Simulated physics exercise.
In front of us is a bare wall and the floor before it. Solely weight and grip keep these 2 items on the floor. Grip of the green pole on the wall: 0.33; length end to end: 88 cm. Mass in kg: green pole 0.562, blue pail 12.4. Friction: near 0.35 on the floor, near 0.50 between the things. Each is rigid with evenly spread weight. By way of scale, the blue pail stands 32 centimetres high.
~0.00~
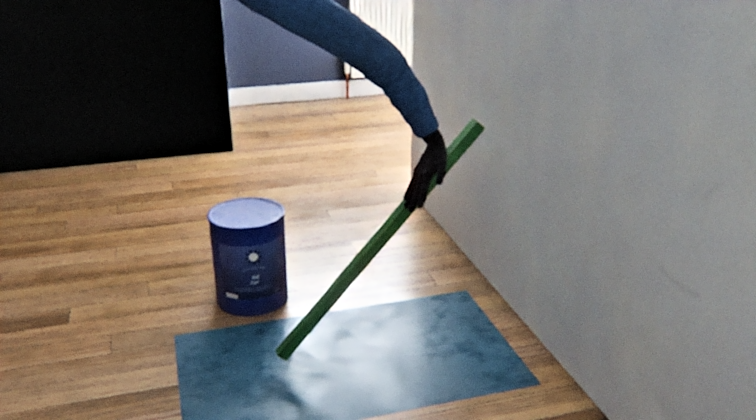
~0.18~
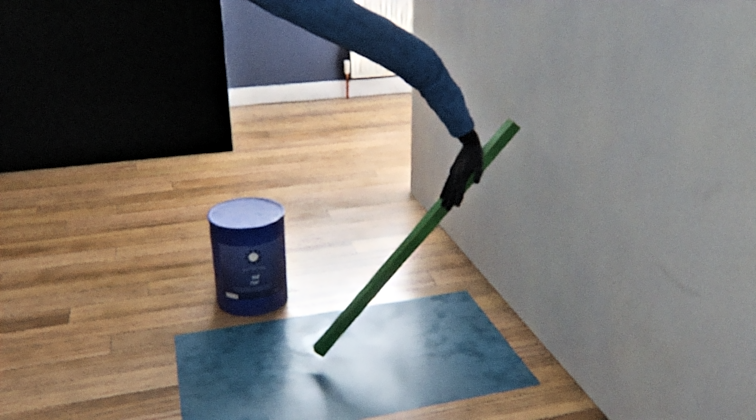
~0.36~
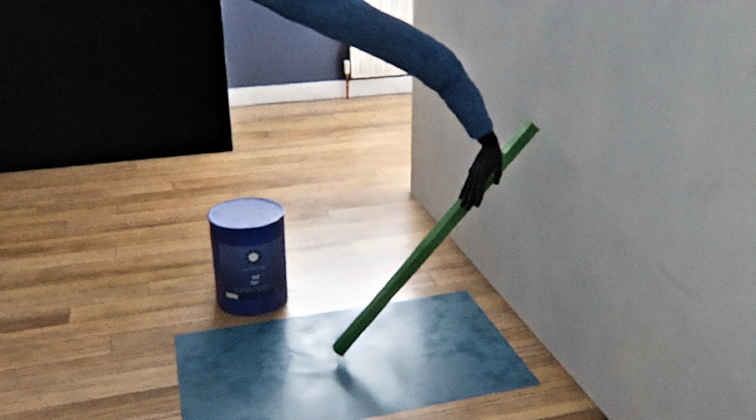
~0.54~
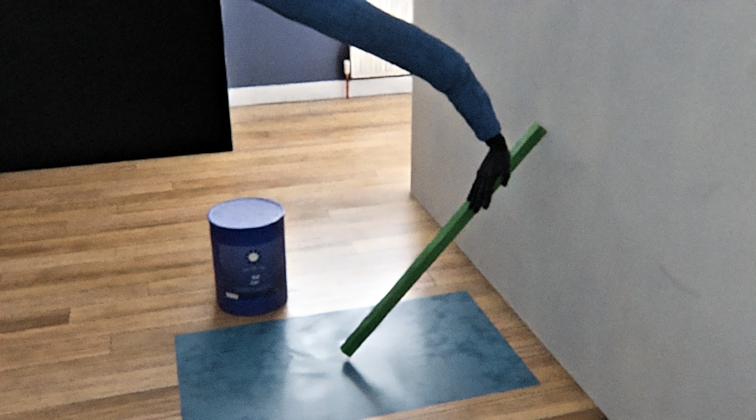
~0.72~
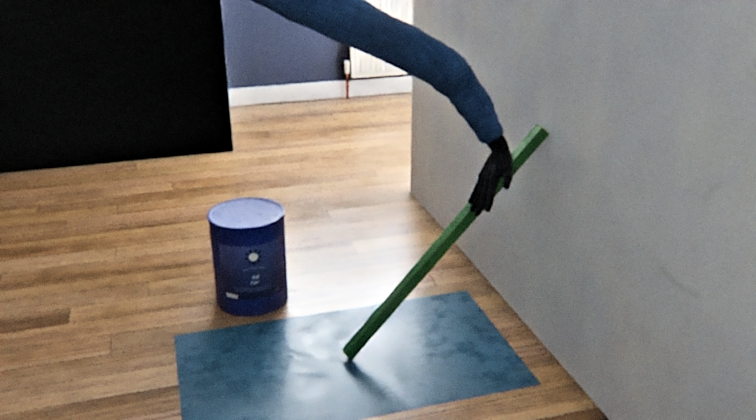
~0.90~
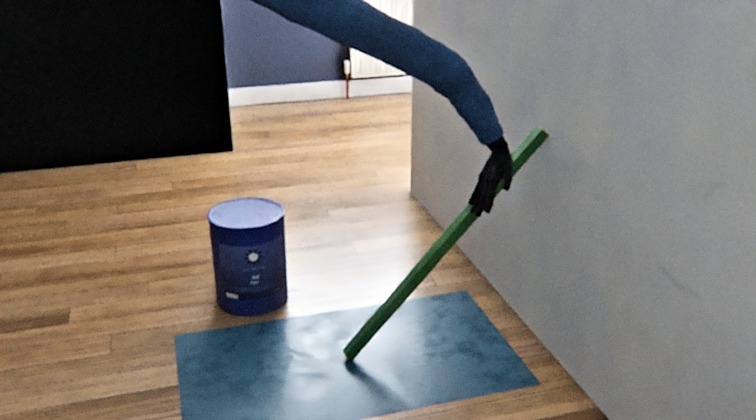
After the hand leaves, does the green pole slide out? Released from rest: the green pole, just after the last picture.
Yes, I'd say it drops.
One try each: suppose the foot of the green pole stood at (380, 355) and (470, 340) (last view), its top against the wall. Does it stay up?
First, it stays up; second, it stays up.
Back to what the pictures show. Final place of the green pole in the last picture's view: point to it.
(390, 347).
After 1.50 s, green pole sunk by 12° near (423, 269).
After 1.70 s, green pole sunk by 36° near (398, 320).
After 1.80 s, green pole sunk by 48° near (390, 347).
In the end (2.3 s), toppled on the floor, green pole; blue pail under 10 cm from the start. At the end, from the last picture's camera, green pole near (390, 347). The pole slides down.
